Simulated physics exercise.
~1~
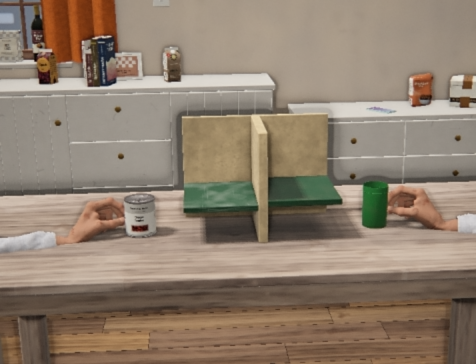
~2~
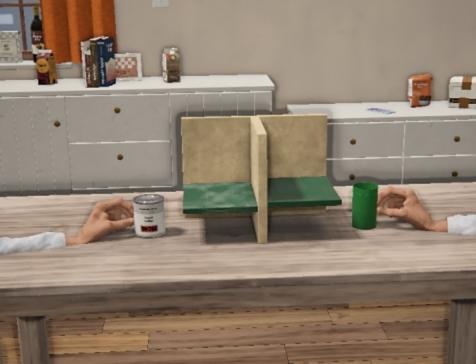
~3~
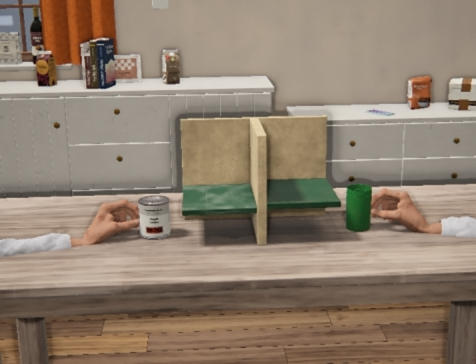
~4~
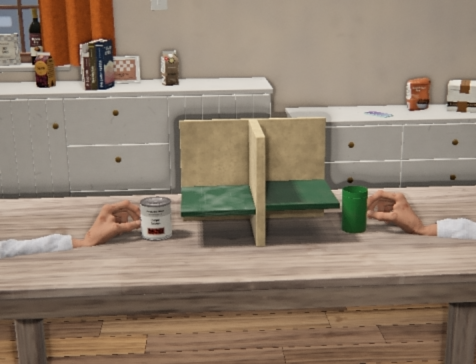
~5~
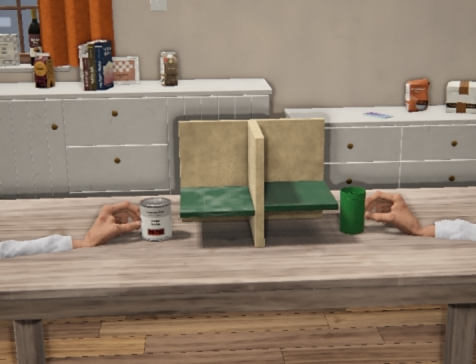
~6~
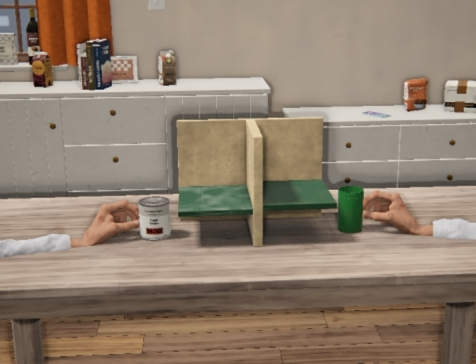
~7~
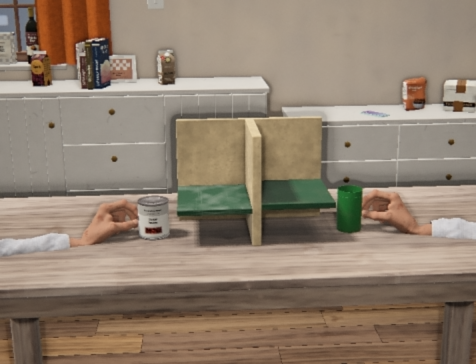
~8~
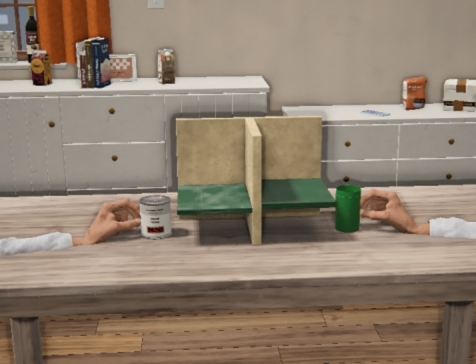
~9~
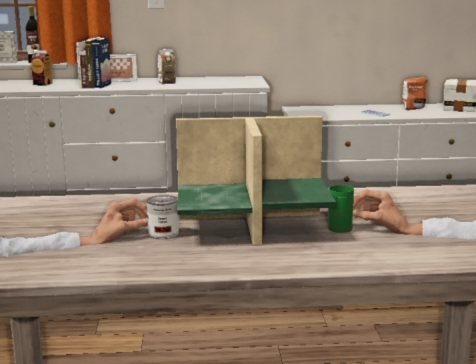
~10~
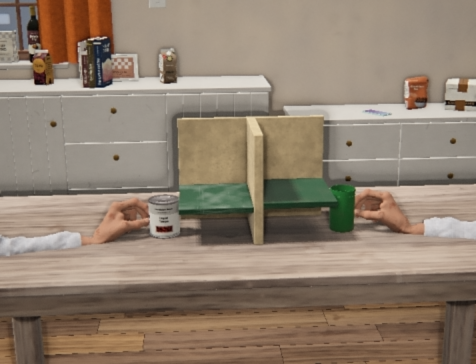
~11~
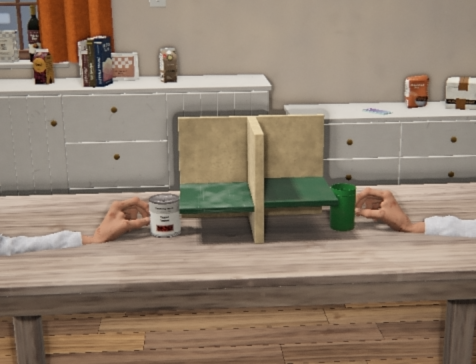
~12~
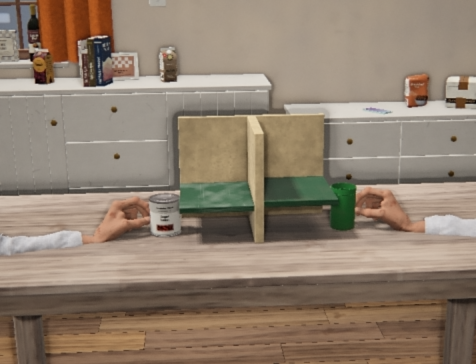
A low wooden rack with two green shelves and a tan upright divider stands in the middle of a wooden table, seen from the front by a slightly swaying camera. A hand on the left holds a white tin, and a hand on the right holds an upright green beaker, with pale cabinets and an orange curtain behind. Both hands push their things inward toward the rack, then pause just short of it. They nudge them a little closer, and each stops against the shelf's outer edge, the hands still beside them.
